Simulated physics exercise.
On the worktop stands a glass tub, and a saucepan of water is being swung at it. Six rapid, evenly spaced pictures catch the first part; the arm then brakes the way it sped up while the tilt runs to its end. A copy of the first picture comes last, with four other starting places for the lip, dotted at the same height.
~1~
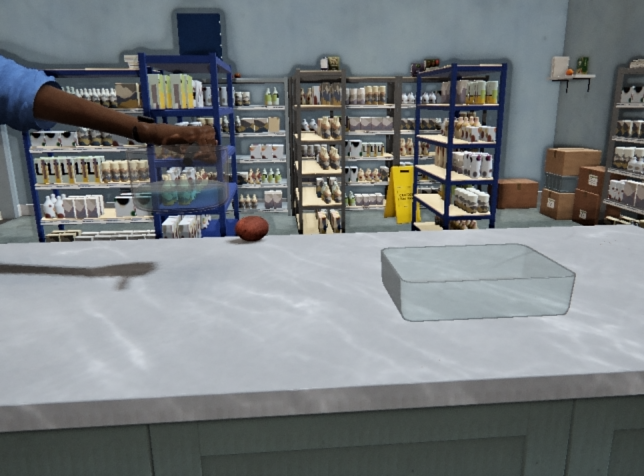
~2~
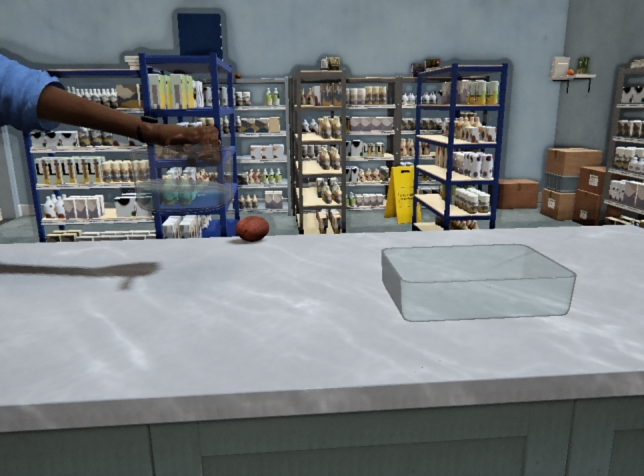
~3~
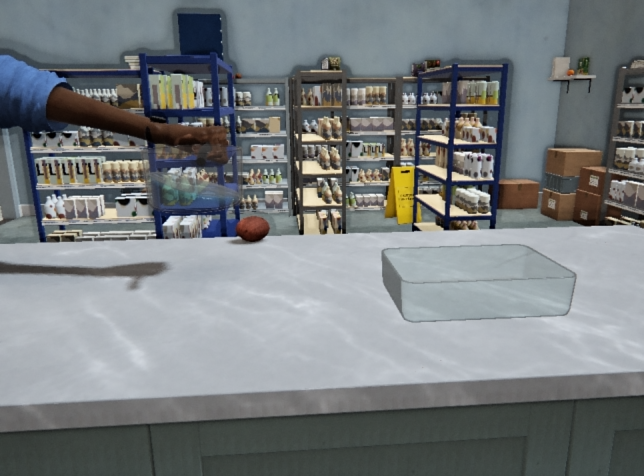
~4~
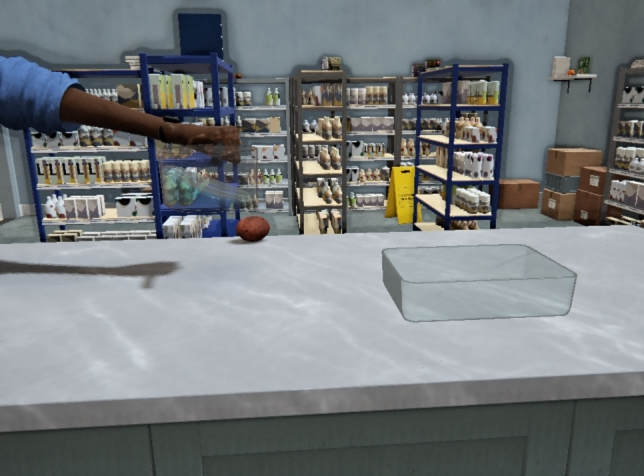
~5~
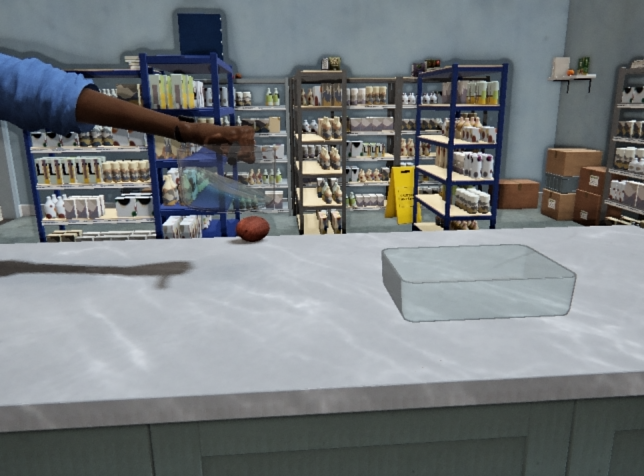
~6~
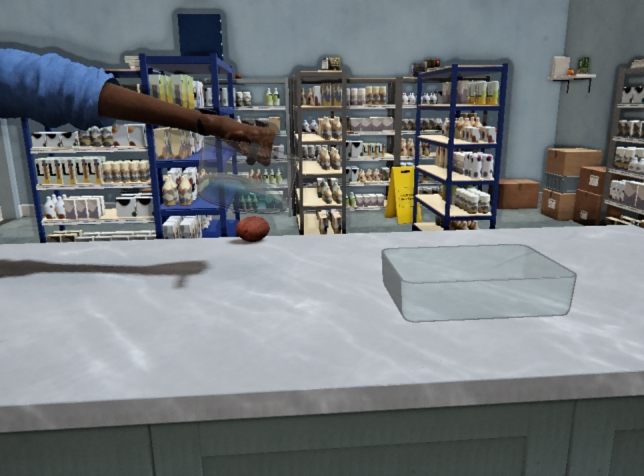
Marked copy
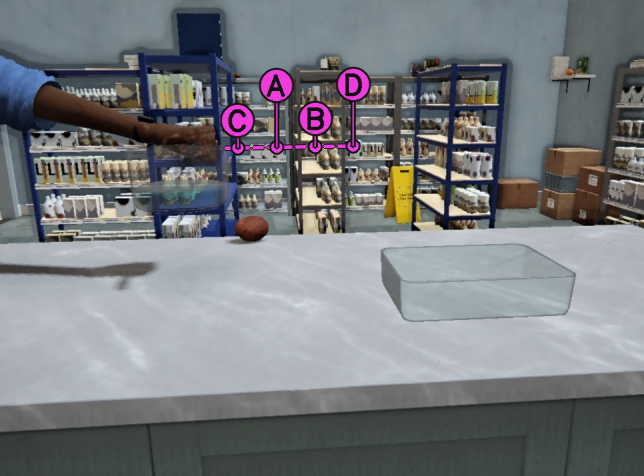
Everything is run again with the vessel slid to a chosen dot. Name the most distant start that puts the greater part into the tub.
A is the one.
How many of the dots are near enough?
Three of them.
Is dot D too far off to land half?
No.
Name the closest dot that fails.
That is dot C.
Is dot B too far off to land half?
No.
On the marked copy, A at (276, 147); B at (315, 146); C at (237, 148); D at (353, 146).
With A, about 63 % lands in the tub, 22 % falls short and 15 % goes beside or beyond.
With B, about 80 % lands in the tub, 4 % falls short and 17 % goes beside or beyond.
With C, about 30 % lands in the tub, 62 % falls short and 9 % goes beside or beyond.
With D, about 80 % lands in the tub, 6 % falls short and 14 % goes beside or beyond.
